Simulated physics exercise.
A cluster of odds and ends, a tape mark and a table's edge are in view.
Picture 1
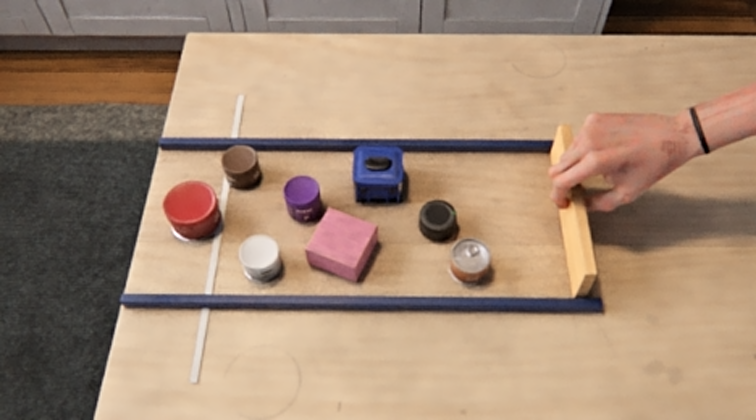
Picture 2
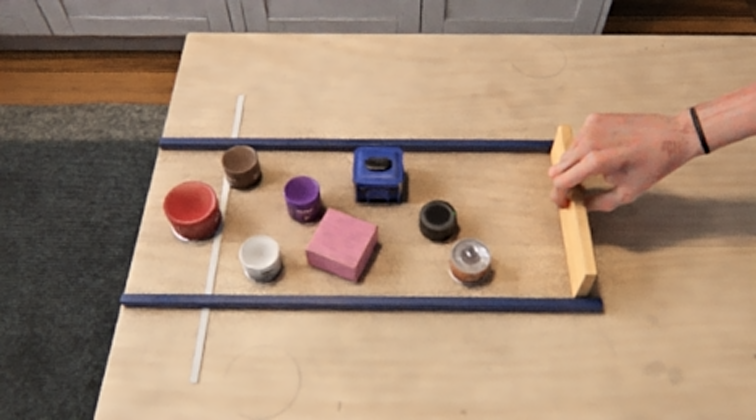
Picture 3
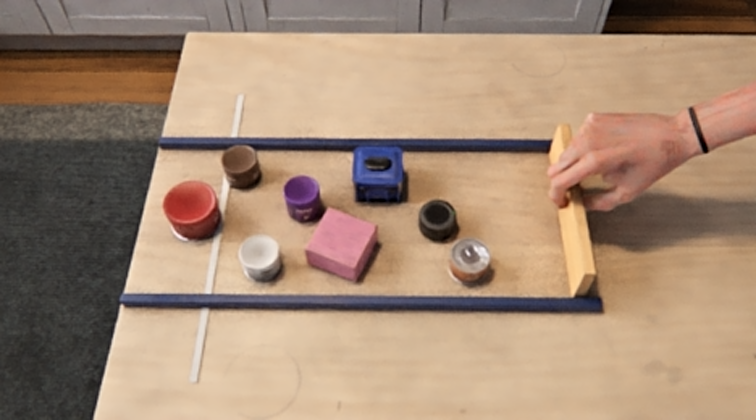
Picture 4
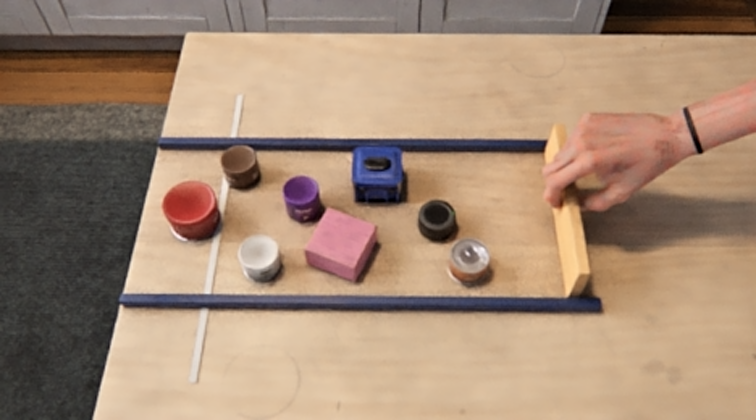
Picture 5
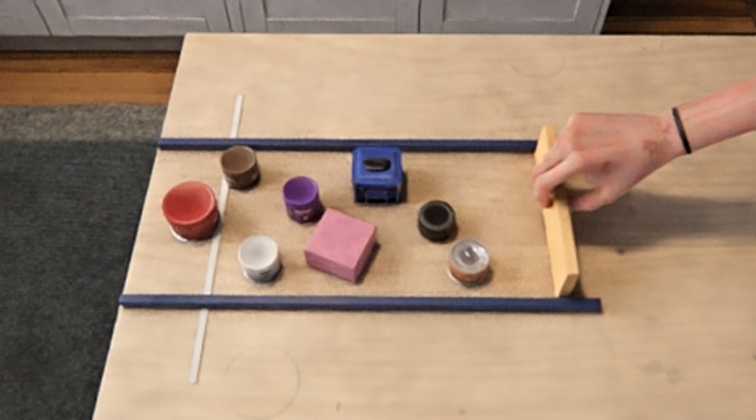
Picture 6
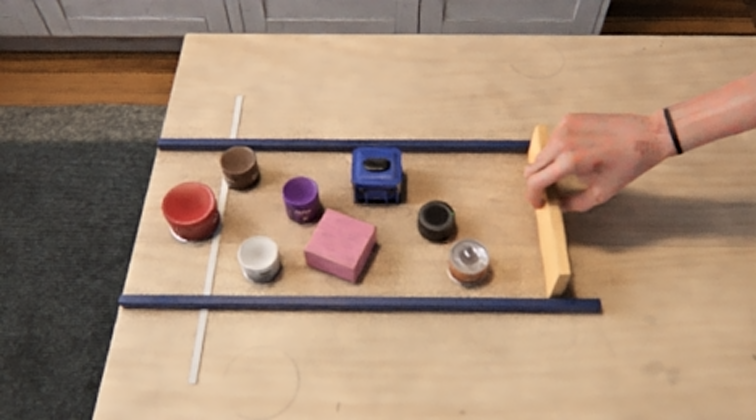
A wooden board, gripped by a hand at the right end of two blue rails, stays still at first, then slides a short way left between them. The red pot, brown tub, white tin, purple tub, blue case, pink block, black lid and clear-topped container all stay where they are.
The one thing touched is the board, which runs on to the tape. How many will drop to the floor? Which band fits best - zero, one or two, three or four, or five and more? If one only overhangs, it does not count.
Missing from the table at the end: One or two.
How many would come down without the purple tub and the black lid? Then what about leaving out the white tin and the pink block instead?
Result: 1 in the first case, with 1 in the second.
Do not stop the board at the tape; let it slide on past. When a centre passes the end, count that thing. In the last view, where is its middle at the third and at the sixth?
For the first, roughly (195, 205); for the next, roughly (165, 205).
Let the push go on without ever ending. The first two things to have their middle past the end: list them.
Order, earliest first: Red pot, brown tub.
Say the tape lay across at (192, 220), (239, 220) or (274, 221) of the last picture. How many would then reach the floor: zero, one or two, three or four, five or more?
So, taking them in turn, I'd give either three or four; none at all; none.
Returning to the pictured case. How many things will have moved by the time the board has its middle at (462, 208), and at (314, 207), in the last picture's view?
1 by the first point, 6 by the second.
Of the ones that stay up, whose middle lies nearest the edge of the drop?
Nearest at the end: The brown tub.
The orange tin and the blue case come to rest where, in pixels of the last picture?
The orange tin ends up near (188, 276), and the blue case near (201, 162).
Early on, none off yet; red pot at rest near (192, 212); brown tub at rest near (240, 168); white tin at rest near (260, 260).
A while later, none off yet; red pot at rest near (192, 212); brown tub at rest near (240, 168); white tin travelled a little near (241, 269).
Finally, the number that fall off is one or two; lost, red pot.
